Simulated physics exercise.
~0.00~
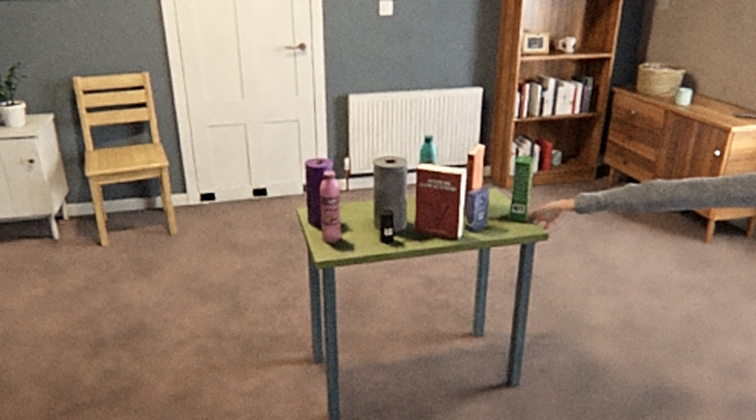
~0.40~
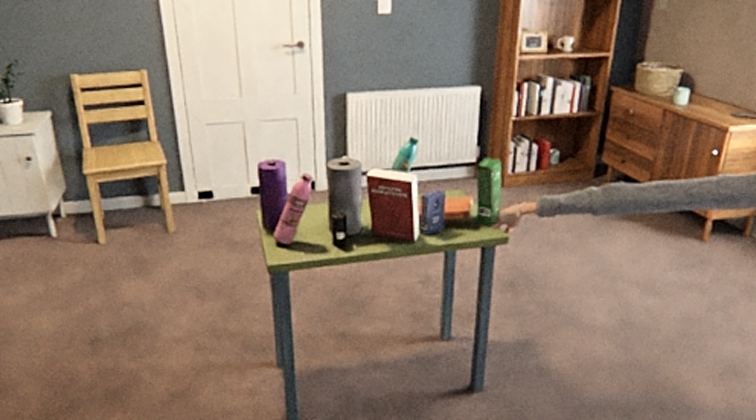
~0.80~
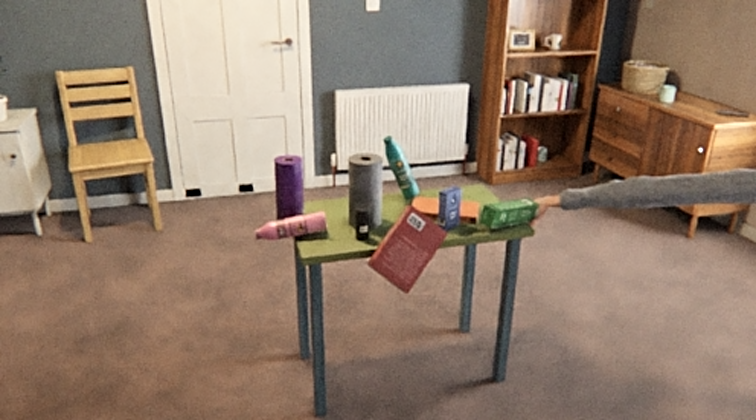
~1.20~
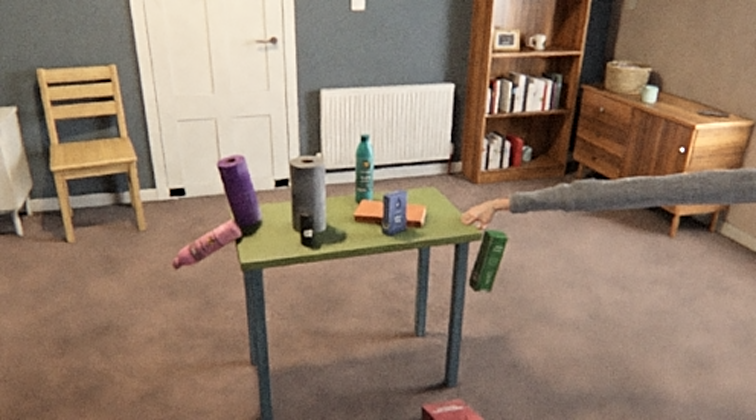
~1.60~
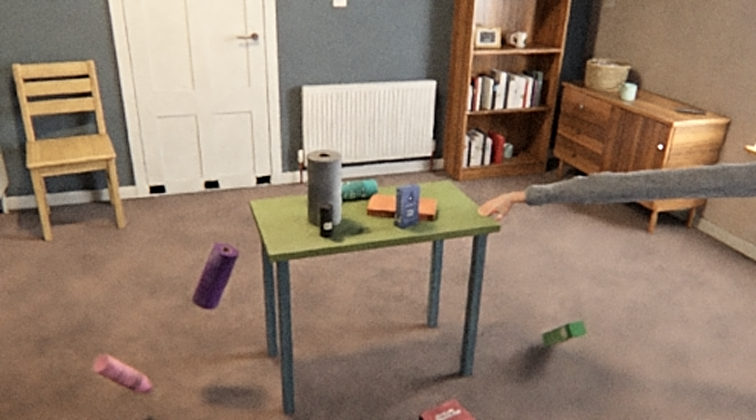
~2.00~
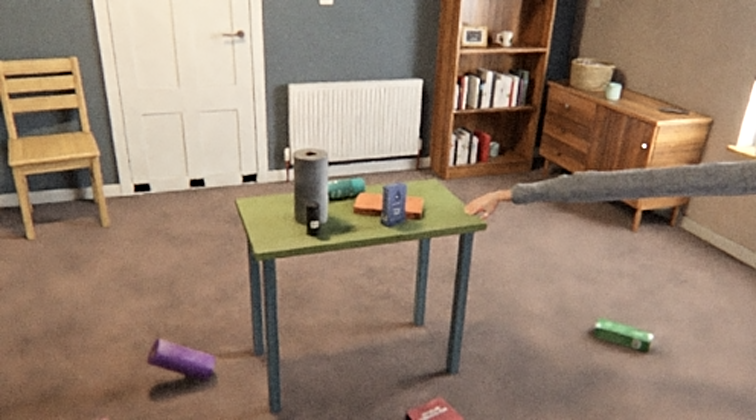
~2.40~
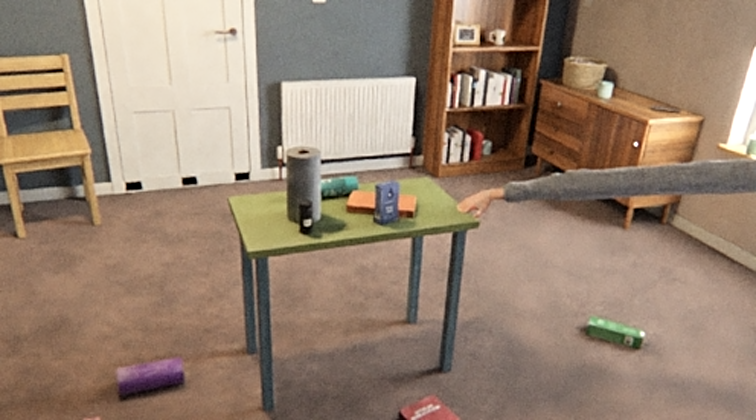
A hand jerks the small green table, toppling several items and sending four to the floor.
